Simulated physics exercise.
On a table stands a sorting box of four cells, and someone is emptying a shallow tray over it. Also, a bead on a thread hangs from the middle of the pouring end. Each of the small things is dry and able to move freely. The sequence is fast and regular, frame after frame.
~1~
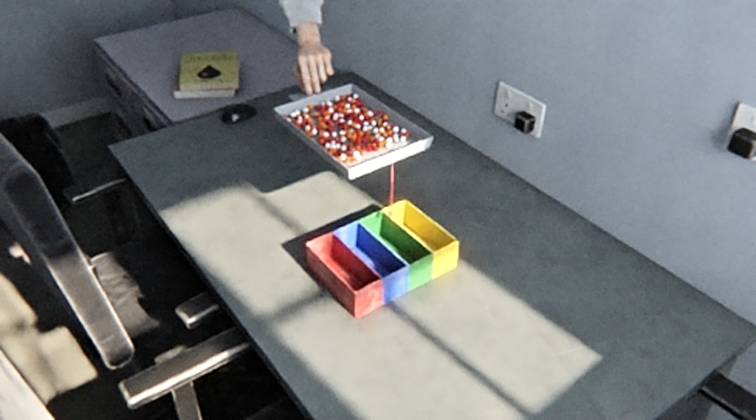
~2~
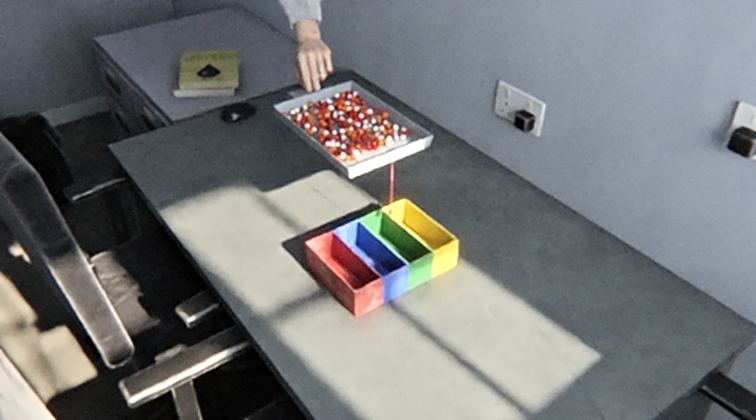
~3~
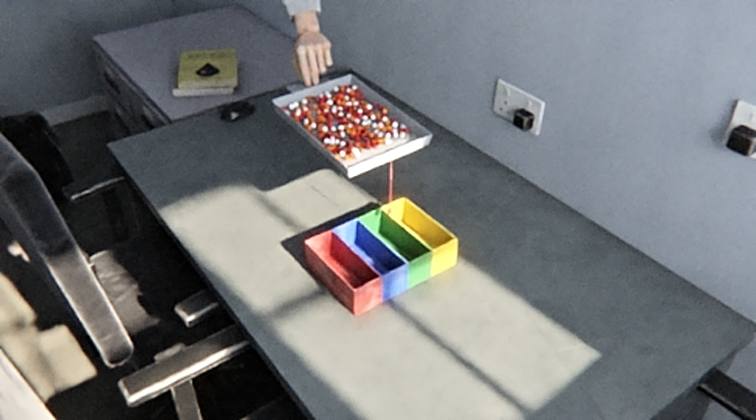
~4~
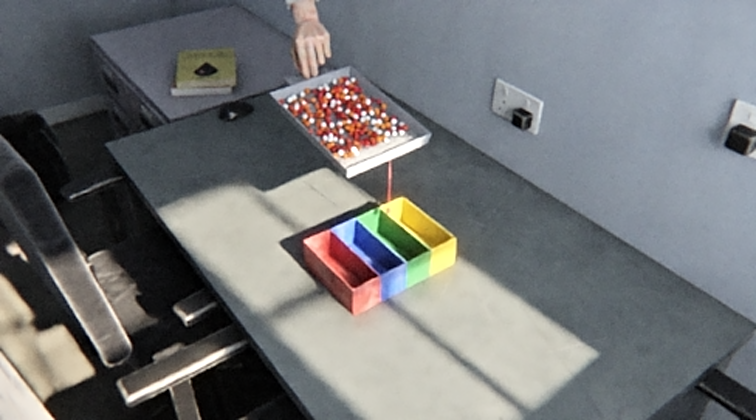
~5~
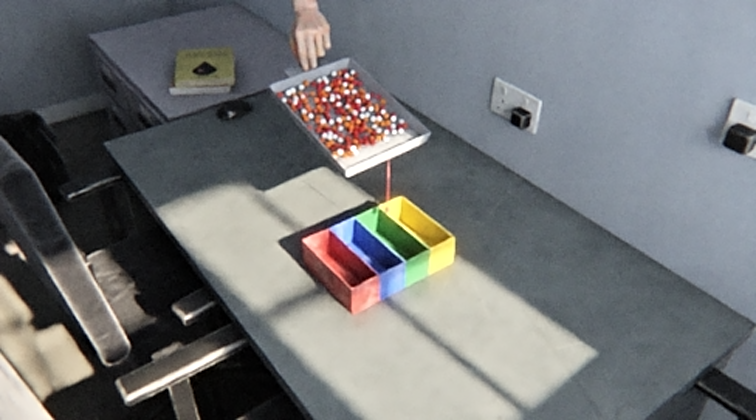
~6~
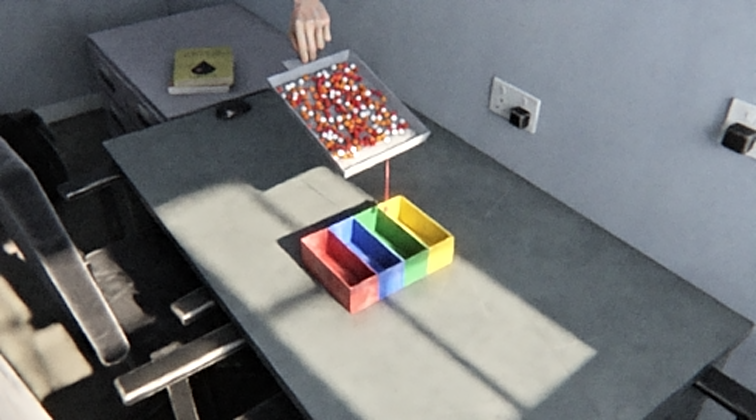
A hand gradually tilting a shallow tray of small red, orange and white beads above a four-coloured sorting box on a table.
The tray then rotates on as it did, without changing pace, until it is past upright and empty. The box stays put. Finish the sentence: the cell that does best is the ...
... Blue cell.
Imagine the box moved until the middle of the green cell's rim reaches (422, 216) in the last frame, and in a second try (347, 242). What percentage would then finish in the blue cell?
You'd get near 10 per cent and afterwards near 0 per cent.
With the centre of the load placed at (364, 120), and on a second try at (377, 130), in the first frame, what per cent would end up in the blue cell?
In turn 50 and 50 in a hundred.
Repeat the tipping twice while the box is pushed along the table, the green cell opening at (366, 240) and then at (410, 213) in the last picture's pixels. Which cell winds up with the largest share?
That green cell first, red second.
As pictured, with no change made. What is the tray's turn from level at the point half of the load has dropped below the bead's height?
The angle is around 100°.
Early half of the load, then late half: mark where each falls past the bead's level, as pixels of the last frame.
About (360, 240) to begin with, then about (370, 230).
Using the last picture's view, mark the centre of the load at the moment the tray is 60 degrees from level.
The middle of the pieces shows up near (367, 153).
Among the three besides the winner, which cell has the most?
The answer is the green one.
Just after the last frame, tray tipped steeply; almost all on the tray; just a few in the blue cell; just a few in the green cell; about a tenth falling or outside the box.
A moment on, tray tipped right over; roughly a quarter on the tray; roughly a third in the blue cell; about a tenth in the green cell; about a tenth in the red cell; just a few in the yellow cell; roughly a quarter falling or outside the box.
Further on, tray tipped past a quarter turn; roughly two thirds in the blue cell; roughly a quarter in the green cell; about a tenth in the red cell; about a tenth in the yellow cell; just a few falling or outside the box.
When it is over, tray tipped past a quarter turn; roughly two thirds in the blue cell; roughly a quarter in the green cell; about a tenth in the red cell; about a tenth in the yellow cell; just a few outside the box.
